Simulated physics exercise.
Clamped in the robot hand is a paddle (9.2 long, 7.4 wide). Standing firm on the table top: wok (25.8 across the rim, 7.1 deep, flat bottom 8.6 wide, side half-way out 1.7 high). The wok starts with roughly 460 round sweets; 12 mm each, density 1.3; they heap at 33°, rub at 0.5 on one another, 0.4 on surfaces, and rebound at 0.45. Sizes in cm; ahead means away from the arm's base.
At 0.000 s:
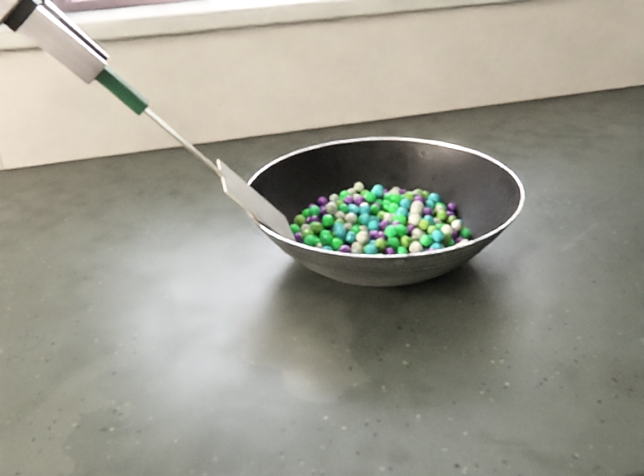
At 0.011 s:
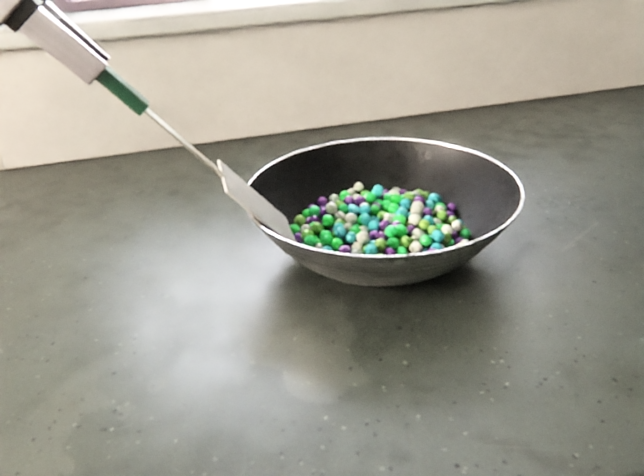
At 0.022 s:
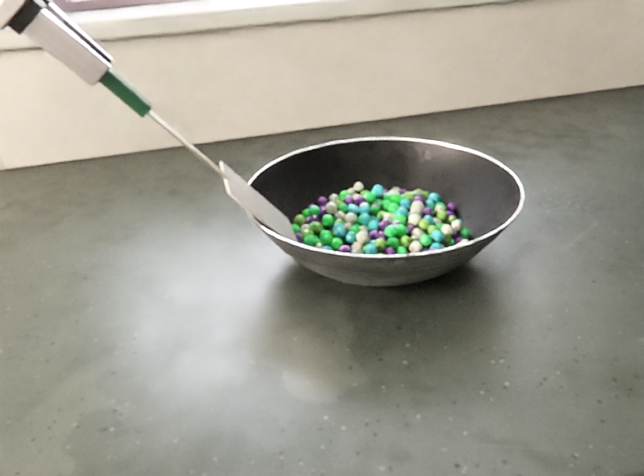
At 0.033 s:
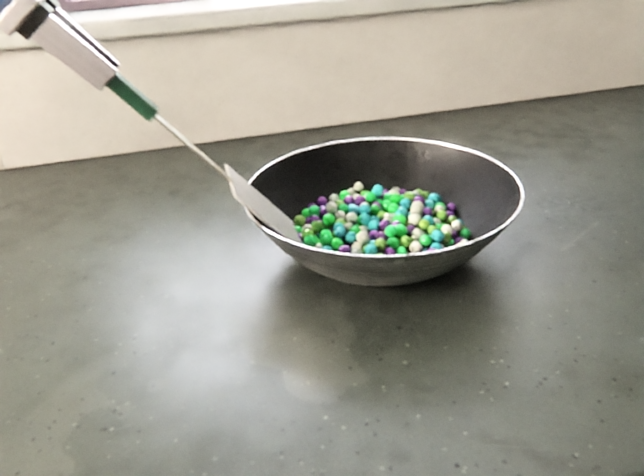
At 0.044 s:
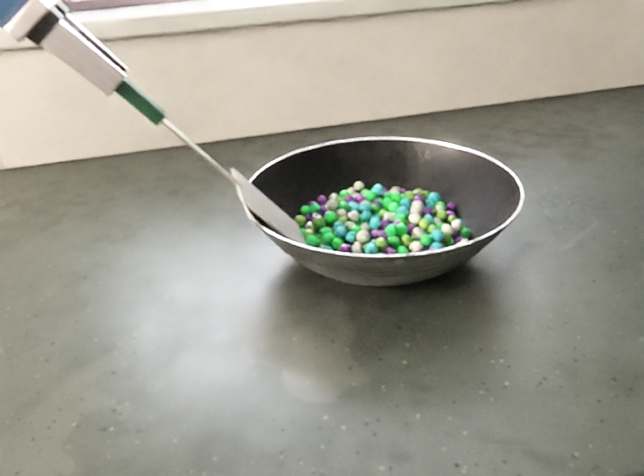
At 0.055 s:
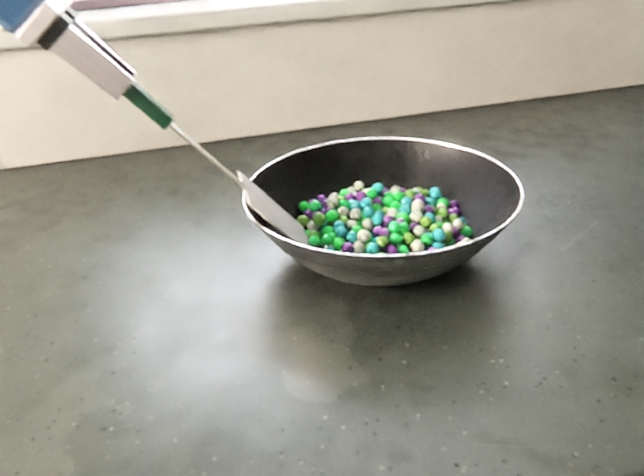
A robot arm slides a paddle slightly right into colorful round sweets in a wok.
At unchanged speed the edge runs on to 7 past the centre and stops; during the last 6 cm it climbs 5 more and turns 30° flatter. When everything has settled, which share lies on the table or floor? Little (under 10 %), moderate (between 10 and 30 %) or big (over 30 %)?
Answer: Little; under 10 % of the round sweets finish on the table or floor.
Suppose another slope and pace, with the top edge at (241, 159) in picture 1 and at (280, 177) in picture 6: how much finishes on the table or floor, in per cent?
Some 25 per cent.
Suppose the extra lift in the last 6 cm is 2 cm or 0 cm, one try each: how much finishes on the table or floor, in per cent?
Some 0 and 0 per cent.
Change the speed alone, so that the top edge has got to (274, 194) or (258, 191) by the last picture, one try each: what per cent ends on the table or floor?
Some 30 and 20 per cent.
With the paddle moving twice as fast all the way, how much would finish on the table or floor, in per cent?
Then about 20 per cent.
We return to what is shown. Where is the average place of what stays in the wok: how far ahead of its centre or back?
About 4.0 cm ahead.
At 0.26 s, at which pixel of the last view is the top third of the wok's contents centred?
At about (446, 191).
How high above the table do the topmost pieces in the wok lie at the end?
Some 8.0 cm.
After 0.16 s, sloping 51°, highest piece 6 above the table; 464 in the wok.
After 0.26 s, sloping 39°, highest piece 8 above the table; 464 in the wok.
After 0.51 s, sloping 21°, highest piece 8 above the table; 450 in the wok, 4 on the table or floor, 10 on the blade or in flight.
After 1.56 s, sloping 21°, highest piece 7 above the table; 449 in the wok, 15 on the table or floor.
In the end, 449 in the wok, 15 on the table or floor. That is 3 % on the table or floor.
